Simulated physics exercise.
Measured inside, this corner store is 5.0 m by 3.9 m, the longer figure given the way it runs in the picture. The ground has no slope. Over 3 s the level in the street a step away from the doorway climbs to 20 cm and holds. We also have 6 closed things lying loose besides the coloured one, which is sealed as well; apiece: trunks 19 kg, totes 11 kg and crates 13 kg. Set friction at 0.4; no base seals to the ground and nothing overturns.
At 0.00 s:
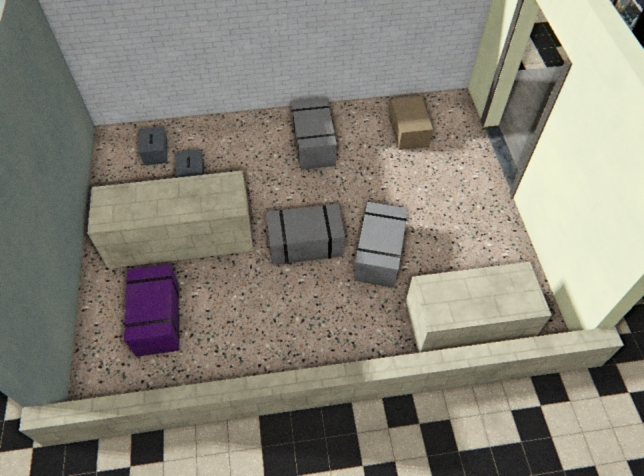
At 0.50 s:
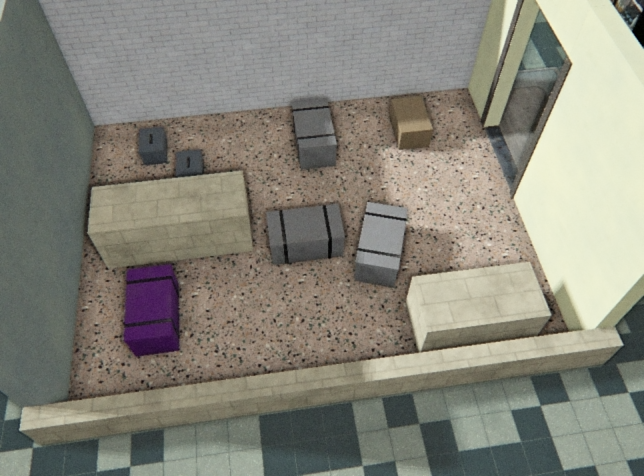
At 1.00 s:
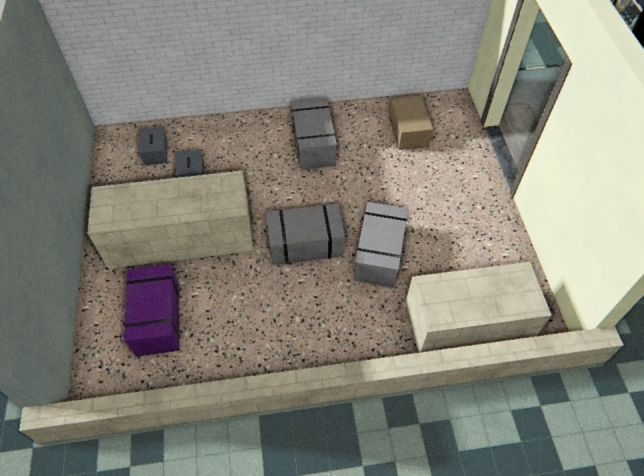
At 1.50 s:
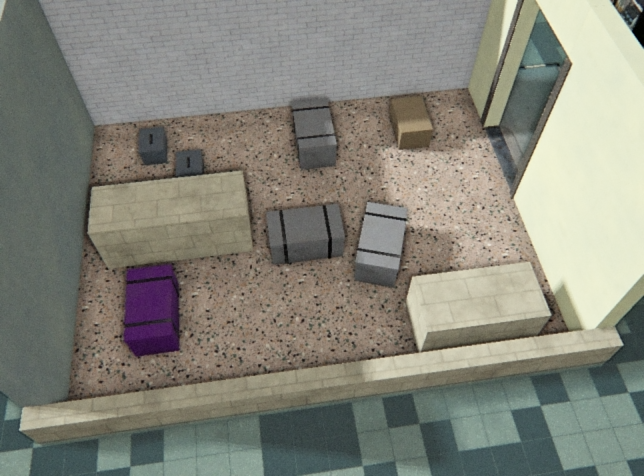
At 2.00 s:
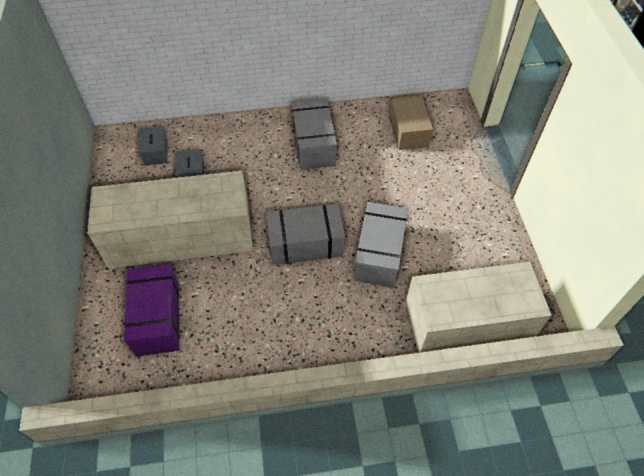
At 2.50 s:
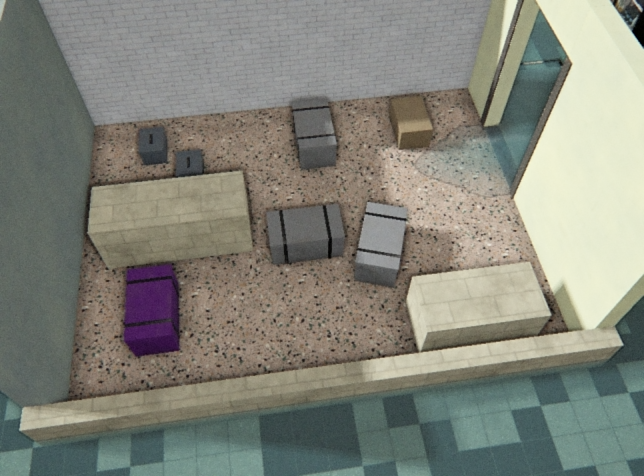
To begin with, a purple trunk, several gray boxes and a tan one sit around pale blocks on a speckled floor, beside black and white tiles. Bluish water then covers the tiles outside, and later a thin sheet spreads through the doorway at right, while every object stays still.
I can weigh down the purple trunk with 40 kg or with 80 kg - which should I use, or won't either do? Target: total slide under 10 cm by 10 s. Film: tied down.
Go with the lighter one.
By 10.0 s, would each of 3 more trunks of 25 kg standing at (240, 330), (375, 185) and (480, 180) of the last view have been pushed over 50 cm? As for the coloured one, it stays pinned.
In that order: Less, past it, past it.
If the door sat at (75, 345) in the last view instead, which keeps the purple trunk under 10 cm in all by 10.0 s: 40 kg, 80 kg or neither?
Under that change the large mass is required.
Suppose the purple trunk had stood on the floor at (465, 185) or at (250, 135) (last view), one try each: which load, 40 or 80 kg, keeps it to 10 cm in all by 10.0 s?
For the first spot only the heavier suffices, for the second only the heavier suffices.
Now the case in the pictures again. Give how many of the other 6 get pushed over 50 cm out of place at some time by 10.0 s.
The number is 6.
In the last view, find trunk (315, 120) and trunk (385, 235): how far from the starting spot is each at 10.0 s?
In that order: 200 cm, 100 cm.
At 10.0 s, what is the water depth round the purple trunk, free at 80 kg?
About 6 cm.
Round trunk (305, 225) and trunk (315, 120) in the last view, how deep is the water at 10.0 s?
Some 7 cm at the first, some 14 cm at the second.
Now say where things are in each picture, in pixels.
The first frame shows the purple trunk at (149, 301), on the bottom; 0.0 m2 under water; 0 of 7 have shifted.
The second frame shows the purple trunk at (149, 301), on the bottom; water covers 0.0 m2; 0 of 7 have shifted.
The third frame shows the purple trunk at (149, 301), on the bottom; 0.0 m2 under water; 0 of 7 have shifted.
The fourth frame shows the purple trunk at (149, 301) rests on the ground; water covers 0.0 m2; 0 of 7 have shifted.
The fifth frame shows the purple trunk at (149, 301), on the bottom; 0.2 m2 under water; 0 of 7 have shifted.
The sixth frame shows the purple trunk at (149, 301) rests on the ground; 0.8 m2 under water; 0 of 7 have shifted.
After 3.5 s the purple trunk would be 0 cm from its start with 40 kg and 0 cm from its start with 80 kg; 0 cm of water round it then.
After 4.5 s the purple trunk would be 0 cm from its start with 40 kg and 0 cm from its start with 80 kg; 0 cm of water round it then.
After 7.0 s the purple trunk would be 0 cm from its start with 40 kg and 0 cm from its start with 80 kg; 0 cm of water round it then.
After 10.0 s the purple trunk would be 0 cm from its start with 40 kg and 0 cm from its start with 80 kg; 6 cm of water round it then.
